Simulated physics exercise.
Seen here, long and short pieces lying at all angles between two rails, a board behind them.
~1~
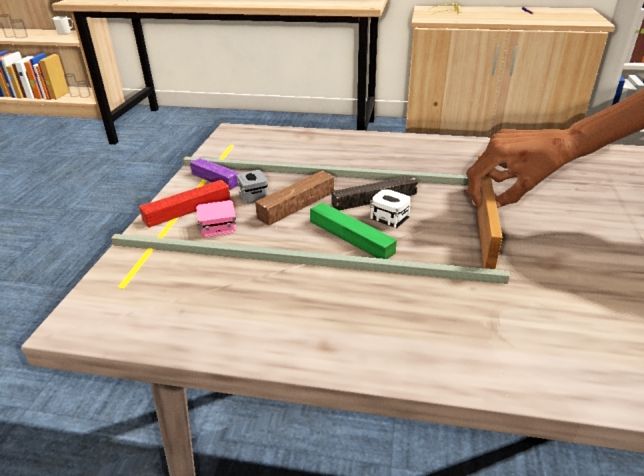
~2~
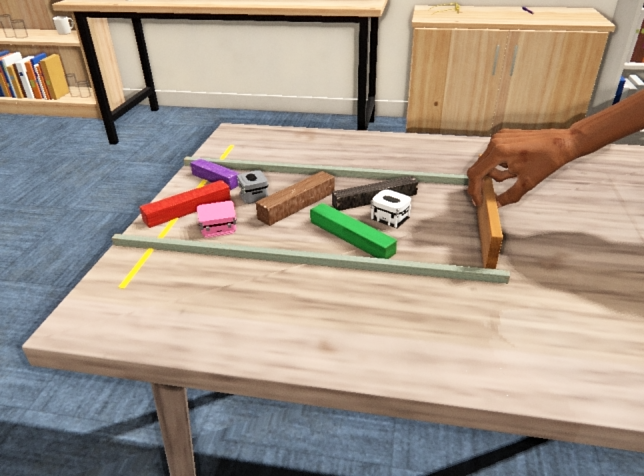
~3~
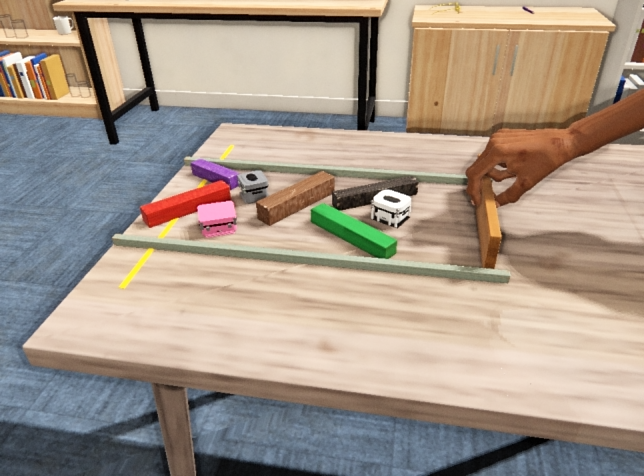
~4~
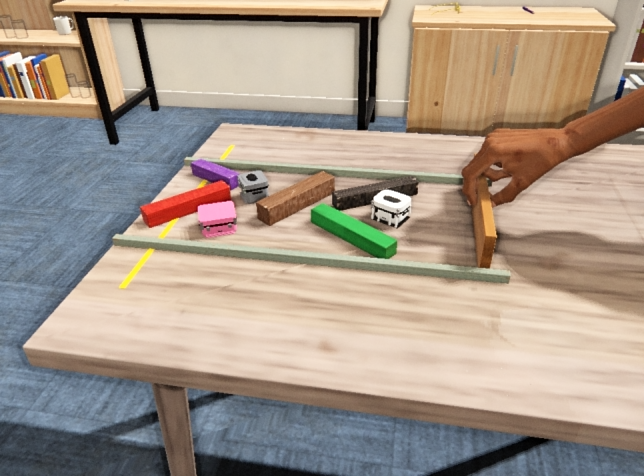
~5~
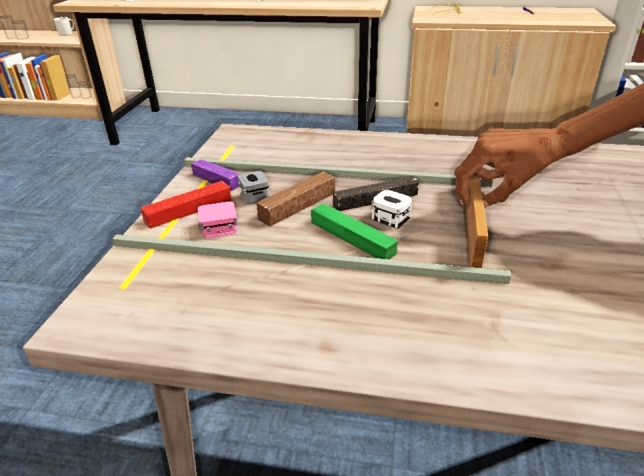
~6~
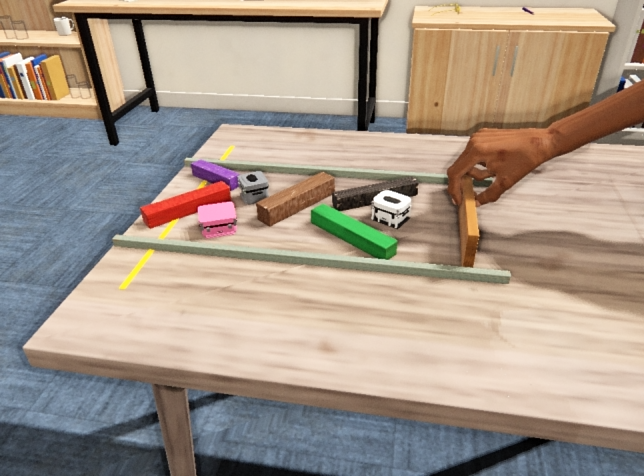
On a wooden table, coloured bars and small cases lay still between two rails near a yellow tape line, while a hand at the right slid an upright board slightly left towards them.
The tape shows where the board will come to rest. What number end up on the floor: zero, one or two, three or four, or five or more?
As it turns out, the number that fall off is five or more.
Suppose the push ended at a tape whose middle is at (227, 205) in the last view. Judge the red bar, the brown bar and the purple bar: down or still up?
The red bar comes down, the brown bar stays on, the purple bar goes over.
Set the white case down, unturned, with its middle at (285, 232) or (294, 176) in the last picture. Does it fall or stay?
In that order, it is kept; goes over.
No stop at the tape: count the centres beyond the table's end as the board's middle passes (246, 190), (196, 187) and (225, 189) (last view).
Past the end: 1, 5 and 2.
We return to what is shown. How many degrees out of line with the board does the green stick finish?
About 45°.
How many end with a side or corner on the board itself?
The number is 3.
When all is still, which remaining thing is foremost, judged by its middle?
That is the green stick.
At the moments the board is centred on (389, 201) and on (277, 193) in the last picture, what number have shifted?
By then 3, and 8.
Early on, none off yet; red bar at rest near (187, 204); purple bar at rest near (215, 175); pink case at rest near (218, 221).
A while later, none off yet; red bar at rest near (186, 203); purple bar travelled a little near (205, 172); pink case at rest near (215, 221).
Further along, one off so far; red bar travelled a little near (146, 196); purple bar on its side near (172, 194); pink case travelled well along near (157, 224).
Finally, the number that fall off is five or more; lost, brown bar, grey case, pink case, purple bar and red bar.
